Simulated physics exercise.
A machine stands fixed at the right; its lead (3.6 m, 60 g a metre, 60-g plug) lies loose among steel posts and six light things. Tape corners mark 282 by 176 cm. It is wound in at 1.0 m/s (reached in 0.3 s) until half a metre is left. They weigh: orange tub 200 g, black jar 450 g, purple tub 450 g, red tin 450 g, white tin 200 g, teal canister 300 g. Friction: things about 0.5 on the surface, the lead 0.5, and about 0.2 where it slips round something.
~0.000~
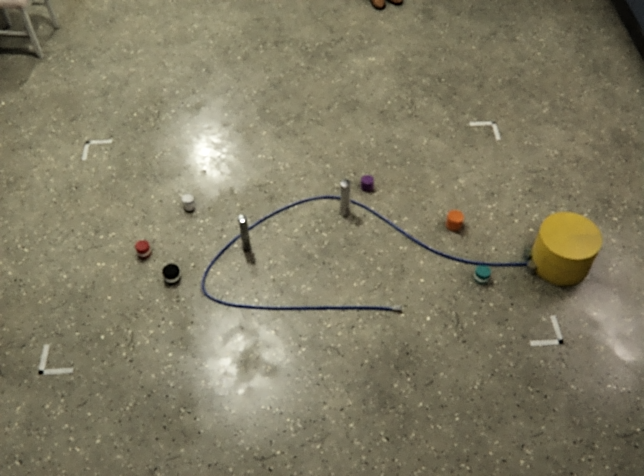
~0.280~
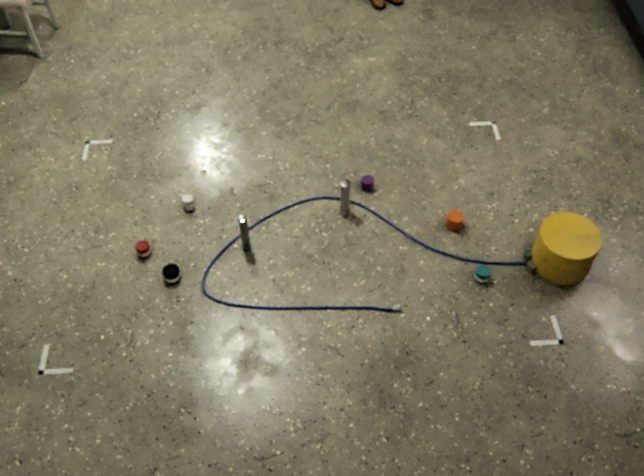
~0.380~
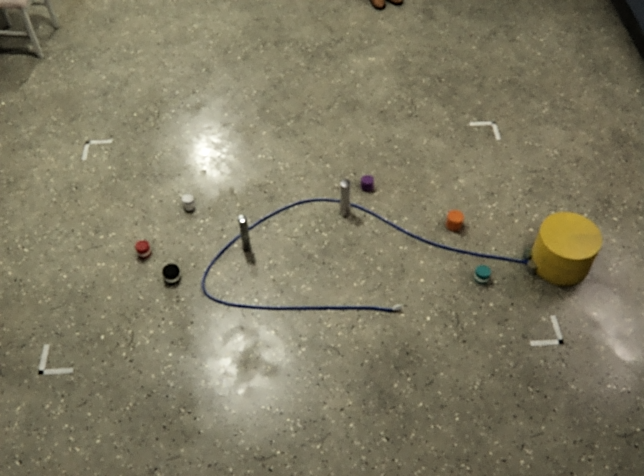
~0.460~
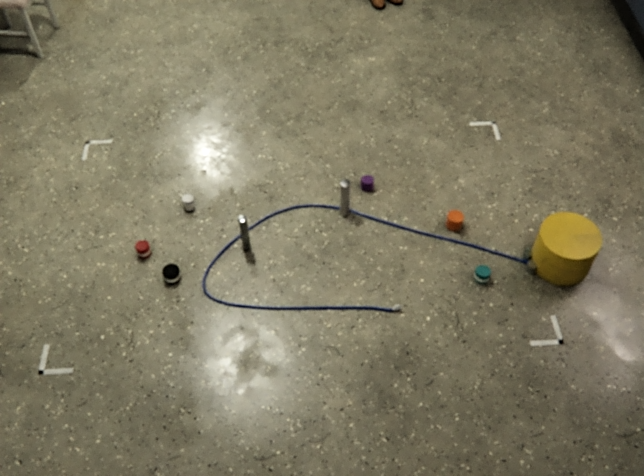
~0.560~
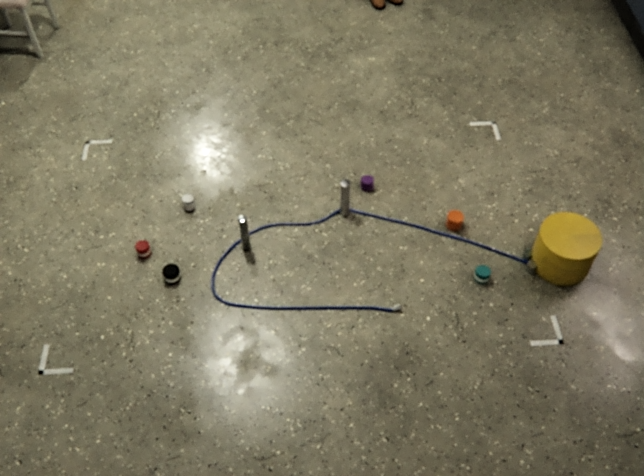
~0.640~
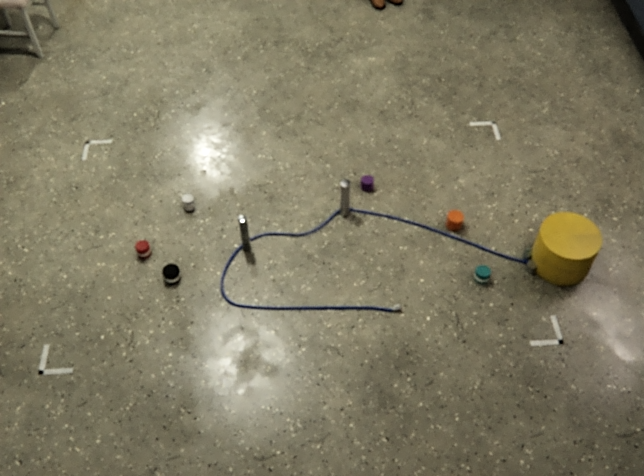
To begin with, a blue cord curves from a yellow drum past two upright posts and loops back, with small coloured containers around it. The stretch near the drum straightens, then the cord sags between the posts and its left loop draws inward, while the containers stay still.
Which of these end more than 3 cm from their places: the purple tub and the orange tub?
In order: The purple tub stays put; the orange tub keeps its place.
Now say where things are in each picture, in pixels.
Purple tub (367, 179); orange tub (456, 216); posts (242, 218) (346, 183); lead runs through (478, 263) (375, 213) (271, 215) (205, 293) (326, 308), in the first frame.
Lead runs through (480, 262) (271, 215) (327, 308), in the second frame.
Lead runs through (487, 256) (271, 215) (327, 308), in the third frame.
Lead runs through (498, 253) (272, 215) (327, 308), in the fourth frame.
Lead runs through (514, 258) (291, 224) (327, 308), in the fifth frame.
Purple tub (367, 179); orange tub (456, 216); lead runs through (527, 262) (412, 223) (311, 232) (222, 281) (327, 308), in the sixth frame.
At 1.4 s, plug at (319, 275); nothing else has moved.
At 2.2 s, plug at (262, 211); nothing else has moved.
At 3.0 s, plug at (377, 217); nothing else has moved.
At 3.7 s, plug at (451, 252); nothing else has moved.
At 4.5 s, plug at (451, 252); purple tub 2 cm off its start at (370, 180), orange tub 0 cm off its start at (456, 216).
